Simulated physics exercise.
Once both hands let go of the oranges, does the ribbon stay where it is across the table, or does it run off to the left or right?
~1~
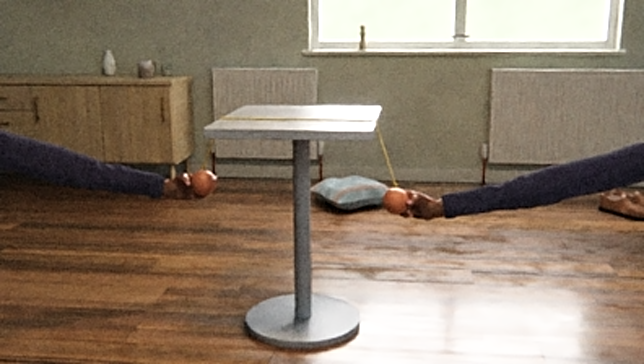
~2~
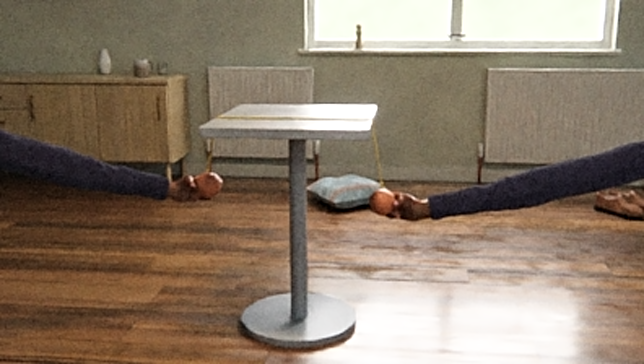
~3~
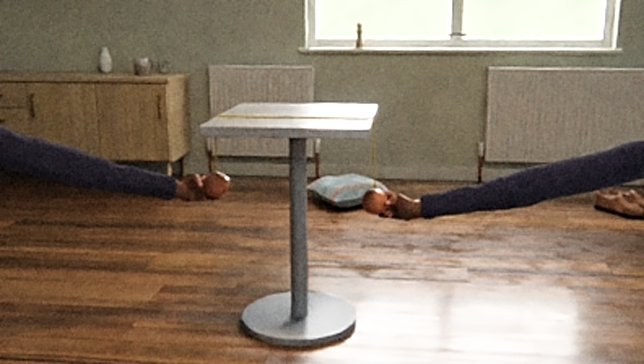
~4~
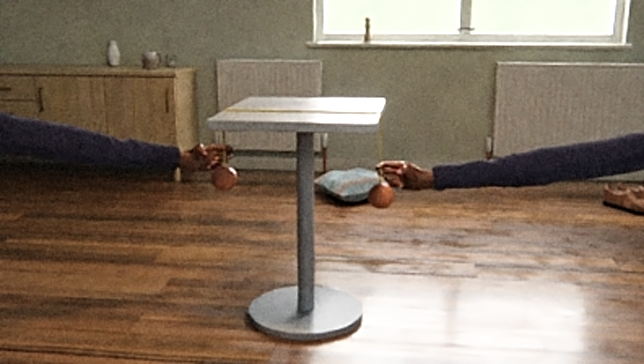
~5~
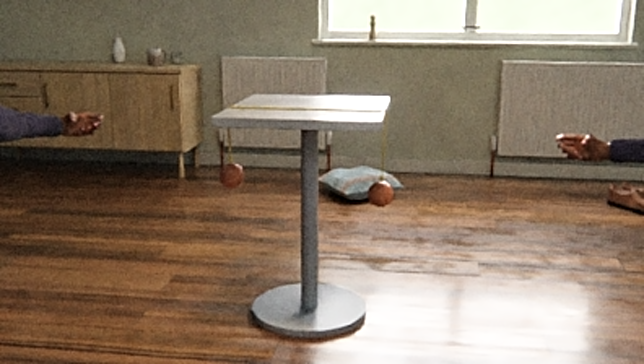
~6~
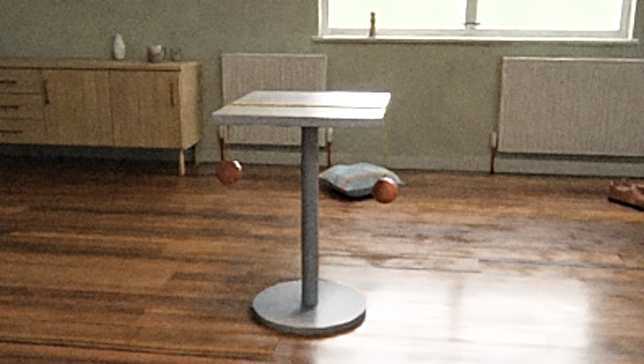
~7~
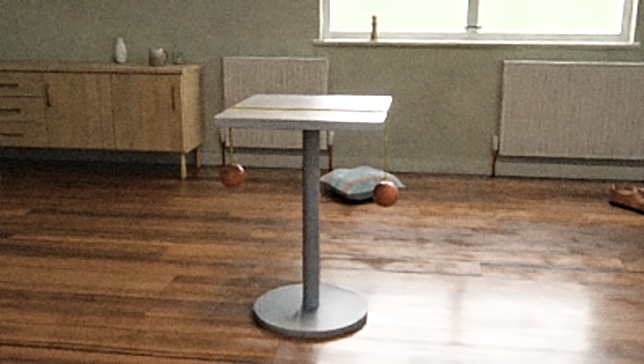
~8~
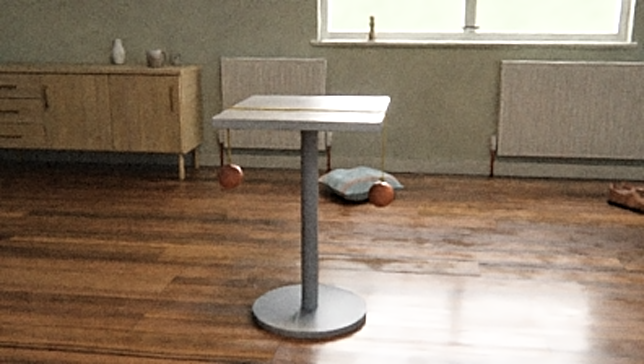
The ribbon stays where it is, with an orange still hanging on each side of the table.
